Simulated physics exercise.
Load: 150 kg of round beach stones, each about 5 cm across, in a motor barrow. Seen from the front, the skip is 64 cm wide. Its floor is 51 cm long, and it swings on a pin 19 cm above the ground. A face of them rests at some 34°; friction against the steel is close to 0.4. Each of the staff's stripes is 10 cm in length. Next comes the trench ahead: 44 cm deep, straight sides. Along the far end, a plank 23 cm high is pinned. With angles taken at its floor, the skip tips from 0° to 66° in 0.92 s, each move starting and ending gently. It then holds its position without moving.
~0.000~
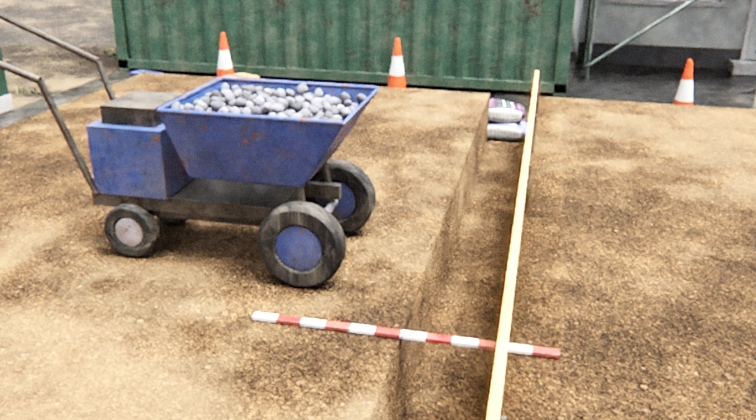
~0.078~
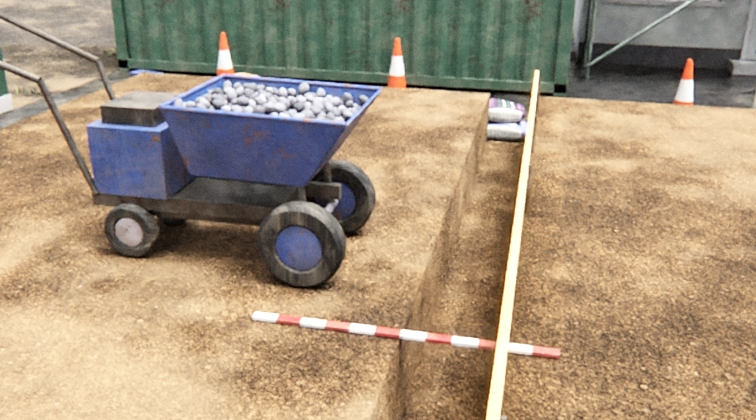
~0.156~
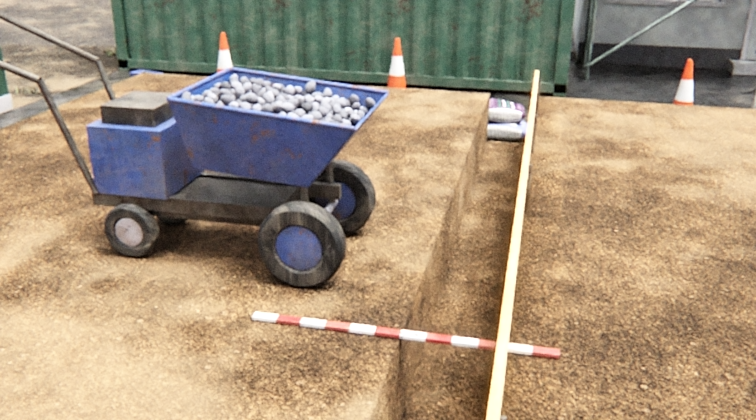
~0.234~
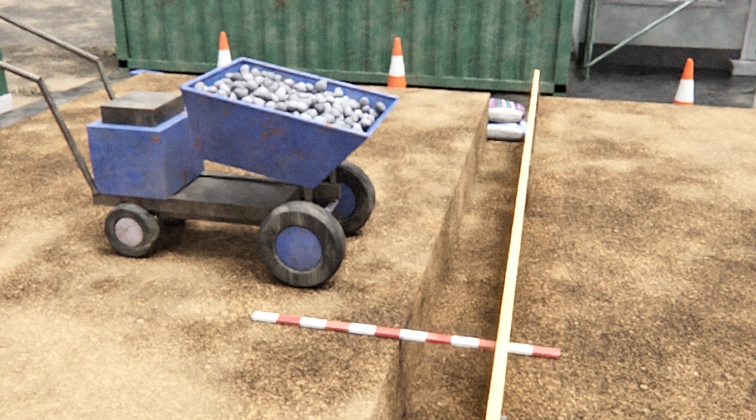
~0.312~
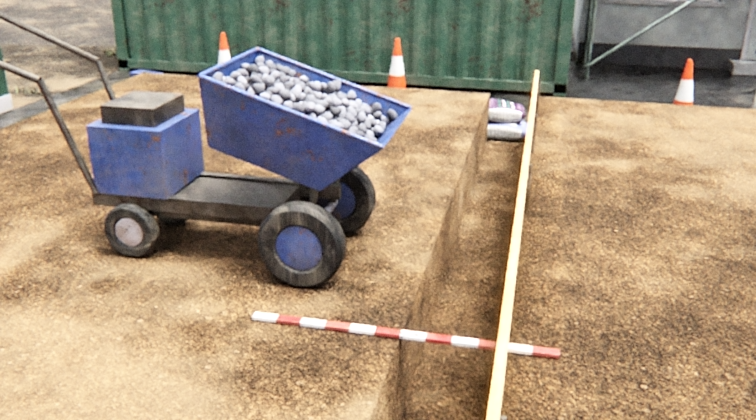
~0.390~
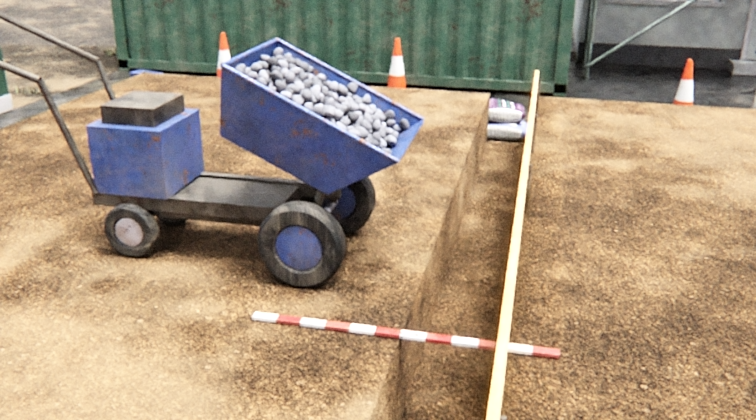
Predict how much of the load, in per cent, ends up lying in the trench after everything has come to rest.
Roughly 94 per cent of it.
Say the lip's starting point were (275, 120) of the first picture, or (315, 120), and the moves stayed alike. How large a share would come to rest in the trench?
70 % and 95 %.
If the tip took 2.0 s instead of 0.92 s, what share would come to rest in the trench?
Near 95 per cent.
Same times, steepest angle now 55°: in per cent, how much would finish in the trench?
About 50%.
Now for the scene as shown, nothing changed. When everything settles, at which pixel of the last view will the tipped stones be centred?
(467, 339).
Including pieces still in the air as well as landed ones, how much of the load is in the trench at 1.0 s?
Some 30 per cent.
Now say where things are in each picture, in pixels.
In the first picture, lip at (343, 124), floor tilted 0°, highest stones at (275, 96).
In the second picture, lip at (346, 125), floor tilted 1°, highest stones at (265, 94); the stones move at 0.3 m/s on average.
In the third picture, the skip is at 5°, its lip at (355, 129); the top of the load is at (245, 86); the stones move at 0.5 m/s on average.
In the fourth picture, the skip is at 11°, its lip at (367, 137); the top of the load is at (249, 77); the stones move at 0.7 m/s on average.
In the fifth picture, the skip is at 18°, its lip at (382, 147); the top of the load is at (259, 68); the stones move at 0.9 m/s on average.
In the sixth picture, the skip is at 26°, its lip at (397, 161); the top of the load is at (275, 61); the stones move at 0.9 m/s on average.
After 0.7 s the floor is at 56°; 100 % in the skip; the foremost stones are at (439, 192).
After 1.0 s the floor is at 66°; 70 % in the skip, 29 % in the trench; the foremost stones are at (514, 233).
After 1.4 s the floor is at 66°; 35 % in the skip, 62 % in the trench, 3 % past the trench; the foremost stones are at (618, 270).
After 3.3 s the floor is at 66°; 3 % in the skip, 94 % in the trench, 3 % past the trench; the foremost stones are at (708, 273).
